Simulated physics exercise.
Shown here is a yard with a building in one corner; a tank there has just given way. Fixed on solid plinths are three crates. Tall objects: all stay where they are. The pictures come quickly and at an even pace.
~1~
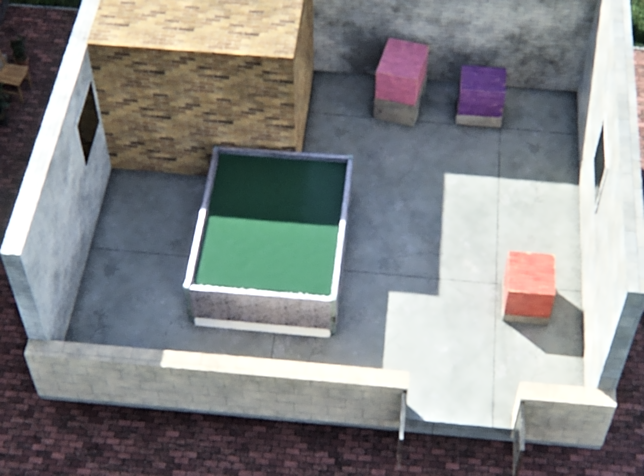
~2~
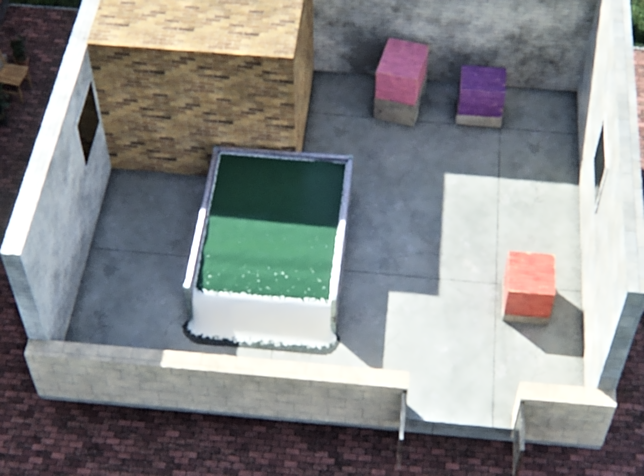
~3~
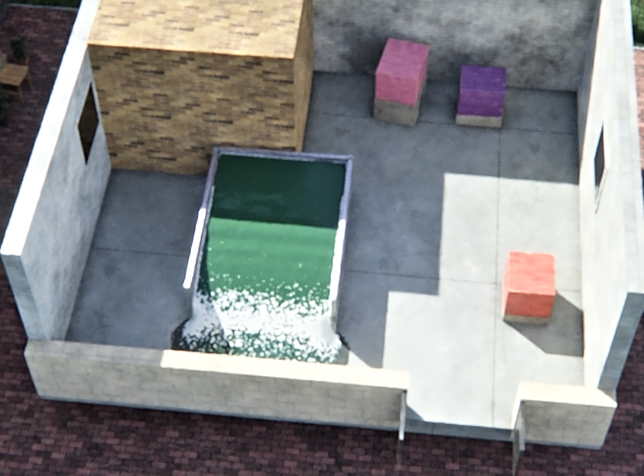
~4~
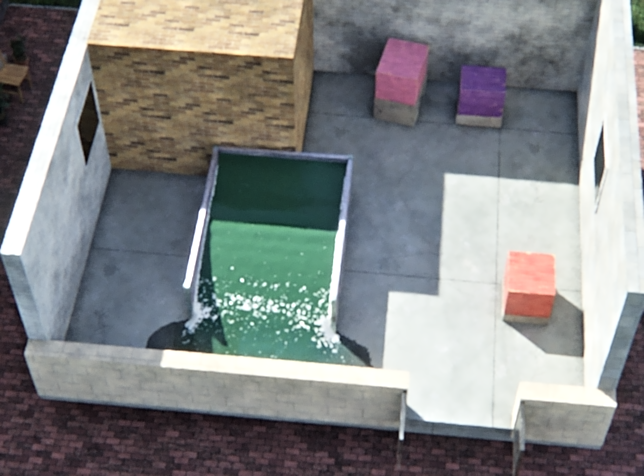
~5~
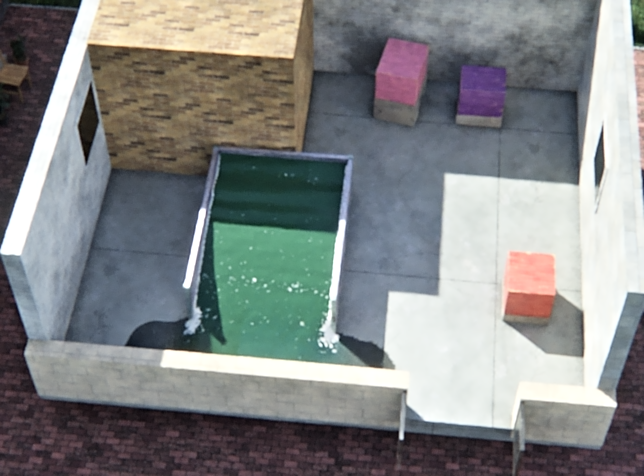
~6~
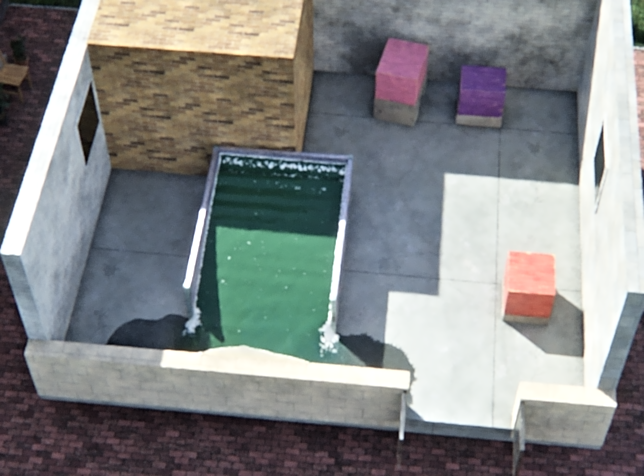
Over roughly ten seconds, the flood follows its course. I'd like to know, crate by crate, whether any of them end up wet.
Result: The purple crate is missed by the water this time; the pink crate is missed by the water this time; the red crate is not missed by the water this time.
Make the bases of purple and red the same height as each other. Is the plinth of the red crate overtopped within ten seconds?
The red one gets flooded.
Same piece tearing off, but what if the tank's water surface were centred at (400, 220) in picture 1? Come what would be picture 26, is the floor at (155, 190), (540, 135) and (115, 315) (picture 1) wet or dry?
The first spot is inundated, the second not reached, and the third inundated.
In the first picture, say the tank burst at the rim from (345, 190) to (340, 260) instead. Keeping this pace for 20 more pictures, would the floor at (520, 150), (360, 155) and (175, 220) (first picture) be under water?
In sequence: Inundated, untouched, untouched.
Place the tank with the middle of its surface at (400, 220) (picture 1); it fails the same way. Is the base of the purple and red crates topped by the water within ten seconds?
Taking each in turn, purple stays clear, while red stays clear.
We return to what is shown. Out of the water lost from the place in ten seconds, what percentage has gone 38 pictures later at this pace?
Roughly 60 percent of it.
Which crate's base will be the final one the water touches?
Clearly the one in pink.
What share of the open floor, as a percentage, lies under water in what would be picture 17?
Near 40 in a hundred.
A moment on, water covers 25 % of the floor; the purple crate not reached, the pink crate not reached, the red crate not reached.
Next, water covers 40 % of the floor; the purple crate not reached, the pink crate not reached, the red crate water round its plinth.
Then, water covers 65 % of the floor; the purple crate not reached, the pink crate not reached, the red crate water round its plinth.
Later, water covers 85 % of the floor; the purple crate water round its plinth, the pink crate water round its plinth, the red crate water round its plinth.
In the end, water covers 100 % of the floor; the purple crate stayed above the water, the pink crate stayed above the water, the red crate was topped.
